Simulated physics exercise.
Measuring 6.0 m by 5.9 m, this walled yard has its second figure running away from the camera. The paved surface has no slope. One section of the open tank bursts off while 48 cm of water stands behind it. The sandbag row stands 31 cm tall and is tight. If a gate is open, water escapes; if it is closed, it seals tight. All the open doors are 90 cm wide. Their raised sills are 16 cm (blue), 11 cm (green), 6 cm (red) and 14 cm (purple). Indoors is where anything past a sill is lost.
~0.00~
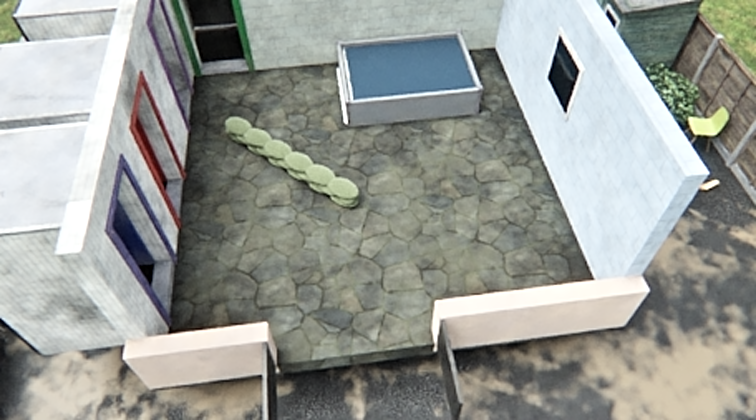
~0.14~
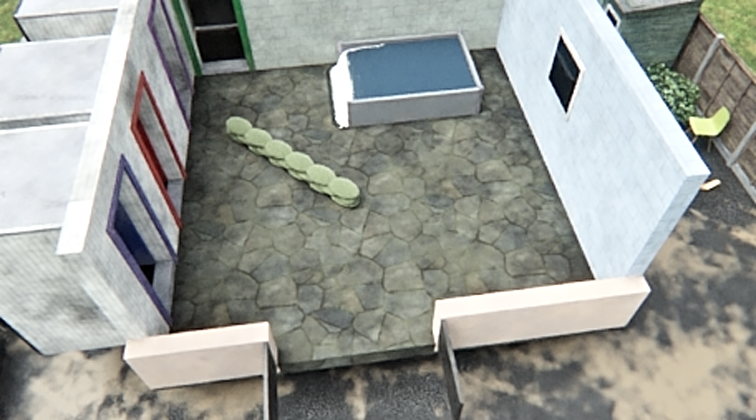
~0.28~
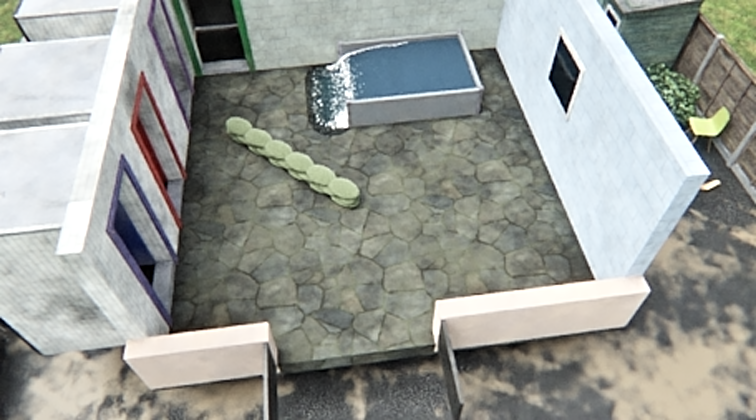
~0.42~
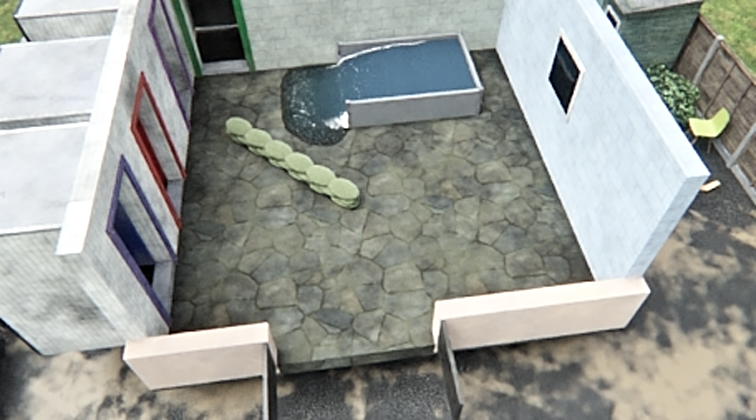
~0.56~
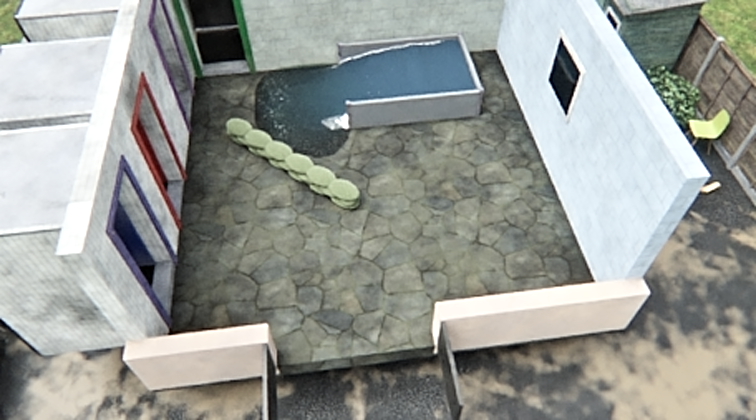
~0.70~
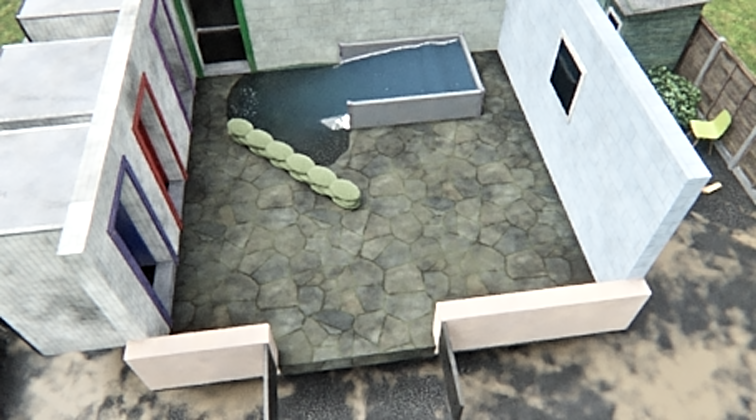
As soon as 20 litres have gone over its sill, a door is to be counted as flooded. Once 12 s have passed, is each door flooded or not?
At that moment the blue door is not flooded, the green door is flooded, the red door is not flooded, the purple door is flooded.
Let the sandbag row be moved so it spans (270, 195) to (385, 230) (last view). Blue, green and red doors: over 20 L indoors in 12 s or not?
In that case blue gets no more than allowed, green gets more than allowed, red gets more than allowed.
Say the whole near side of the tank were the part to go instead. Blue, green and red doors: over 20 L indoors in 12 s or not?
Then: Blue below, green under, red not over.
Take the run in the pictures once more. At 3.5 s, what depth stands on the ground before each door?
Depths in cm: Blue 2, green 24, red 5, purple 25.
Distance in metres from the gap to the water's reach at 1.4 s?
It comes to some 3.0 metres.
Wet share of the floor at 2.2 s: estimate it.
Wet share: About 20 %.
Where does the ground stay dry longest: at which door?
Blue.
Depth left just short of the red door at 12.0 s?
1.5 cm.
After 1.4 s water covers 20 % of the floor and is deepest (30 cm) near (196, 81); blue door not reached, green door 9 cm at the sill, 0 L in, red door not reached, purple door 26 cm at the sill, 5 L in.
After 2.2 s water covers 20 % of the floor and is deepest (34 cm) near (205, 86); blue door not reached, green door 19 cm at the sill, 8 L in, red door 2 cm at the sill, 0 L in, purple door 30 cm at the sill, 54 L in.
After 3.5 s water covers 40 % of the floor and is deepest (25 cm) near (193, 113); blue door 2 cm at the sill, 0 L in, green door 24 cm at the sill, 85 L in, red door 5 cm at the sill, 0 L in, purple door 25 cm at the sill, 146 L in.
After 7.0 s water covers 75 % of the floor and is deepest (10 cm) near (319, 82); blue door 3 cm at the sill, 0 L in, green door 9 cm at the sill, 145 L in, red door 3 cm at the sill, 0 L in, purple door 8 cm at the sill, 177 L in.
After 12.0 s water covers 95 % of the floor and is deepest (6 cm) near (503, 320); blue door 3 cm at the sill, 0 L in, green door 4 cm at the sill, 146 L in, red door 2 cm at the sill, 0 L in, purple door 4 cm at the sill, 177 L in.
